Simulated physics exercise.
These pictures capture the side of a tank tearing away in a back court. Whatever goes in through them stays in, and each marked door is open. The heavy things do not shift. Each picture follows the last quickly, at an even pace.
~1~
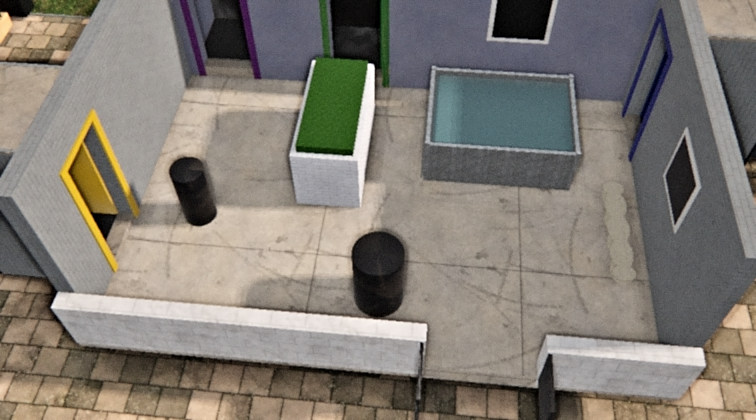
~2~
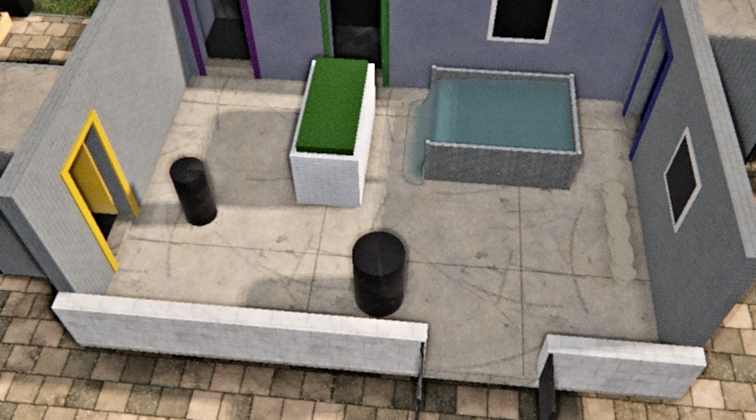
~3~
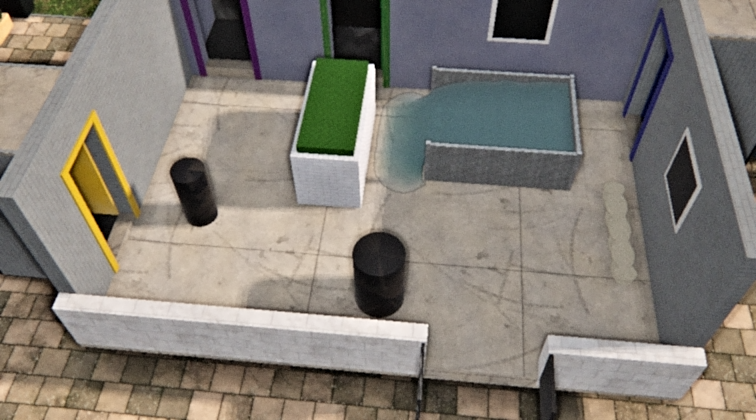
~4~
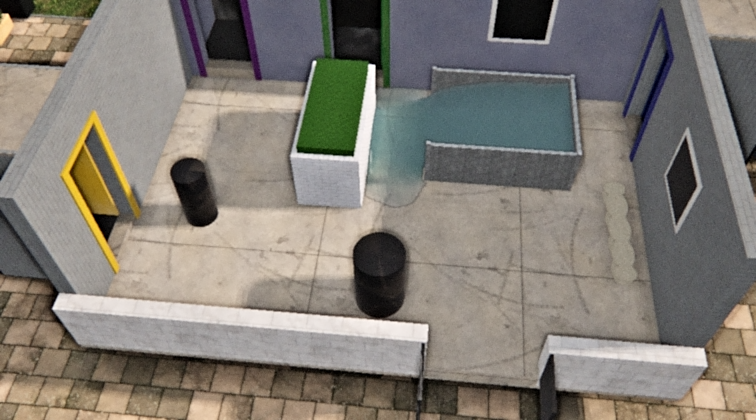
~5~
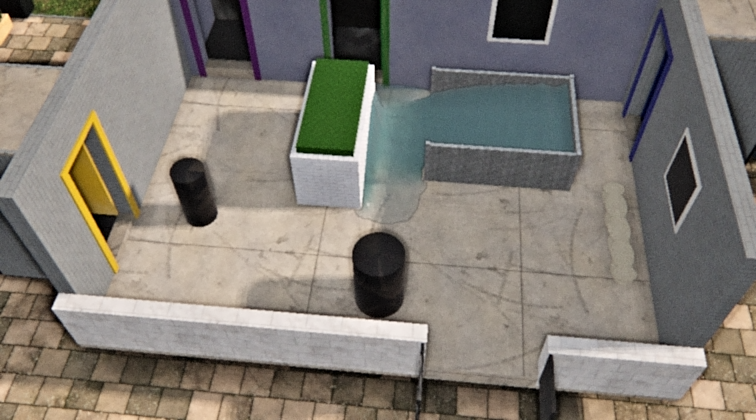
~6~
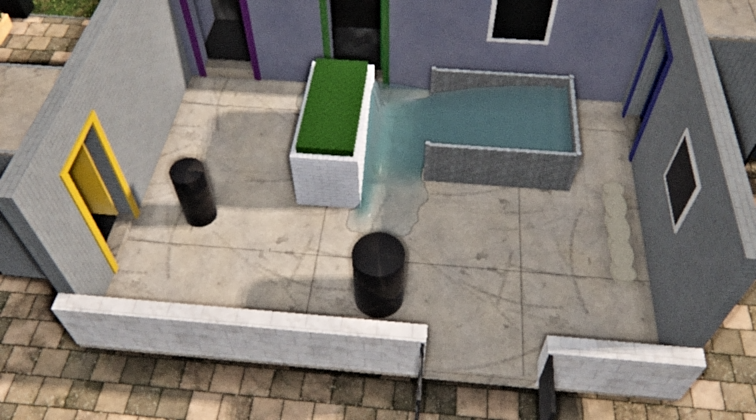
The clip opens on still water in a walled tank in a back court, beside a white block topped with green. The tank's left side gives way and water pours out leftward across the concrete, reaches the white block, then spreads along its side toward the viewer, nearing a black cylinder.
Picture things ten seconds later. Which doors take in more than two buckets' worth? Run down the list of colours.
In order: Green door: Limit exceeded; blue door: Limit not exceeded; purple door: Limit not exceeded; yellow door: Limit not exceeded.
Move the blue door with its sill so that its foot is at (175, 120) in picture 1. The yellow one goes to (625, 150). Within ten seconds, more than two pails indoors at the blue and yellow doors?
Looking at it, the blue door tops the limit, and the yellow door fails to reach the limit.
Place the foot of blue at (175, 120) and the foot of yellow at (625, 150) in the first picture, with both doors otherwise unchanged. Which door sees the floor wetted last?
That'd be the one in yellow.
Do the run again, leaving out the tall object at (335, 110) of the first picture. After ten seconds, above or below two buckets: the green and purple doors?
Then: The green one holds; the purple one floods.
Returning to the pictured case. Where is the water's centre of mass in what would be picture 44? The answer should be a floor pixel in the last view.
At about (370, 195).
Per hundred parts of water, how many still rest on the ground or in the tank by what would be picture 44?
About 86 %.
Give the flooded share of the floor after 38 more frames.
I reckon 90 per cent or so.
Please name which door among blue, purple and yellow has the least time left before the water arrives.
It's the one in purple.
A moment on, water covers 20 % of the floor; the green door over two buckets in, the blue door not reached, the purple door wet at the sill, nothing in, the yellow door not reached.
Next, water covers 45 % of the floor; the green door far over two buckets in, the blue door not reached, the purple door wet at the sill, nothing in, the yellow door not reached.
Then, water covers 65 % of the floor; the green door far over two buckets in, the blue door under two buckets in, the purple door wet at the sill, nothing in, the yellow door wet at the sill, nothing in.
Later, water covers 90 % of the floor; the green door far over two buckets in, the blue door under two buckets in, the purple door wet at the sill, nothing in, the yellow door under two buckets in.
In the end, water covers 95 % of the floor; the green door far over two buckets in, the blue door under two buckets in, the purple door wet at the sill, nothing in, the yellow door under two buckets in.
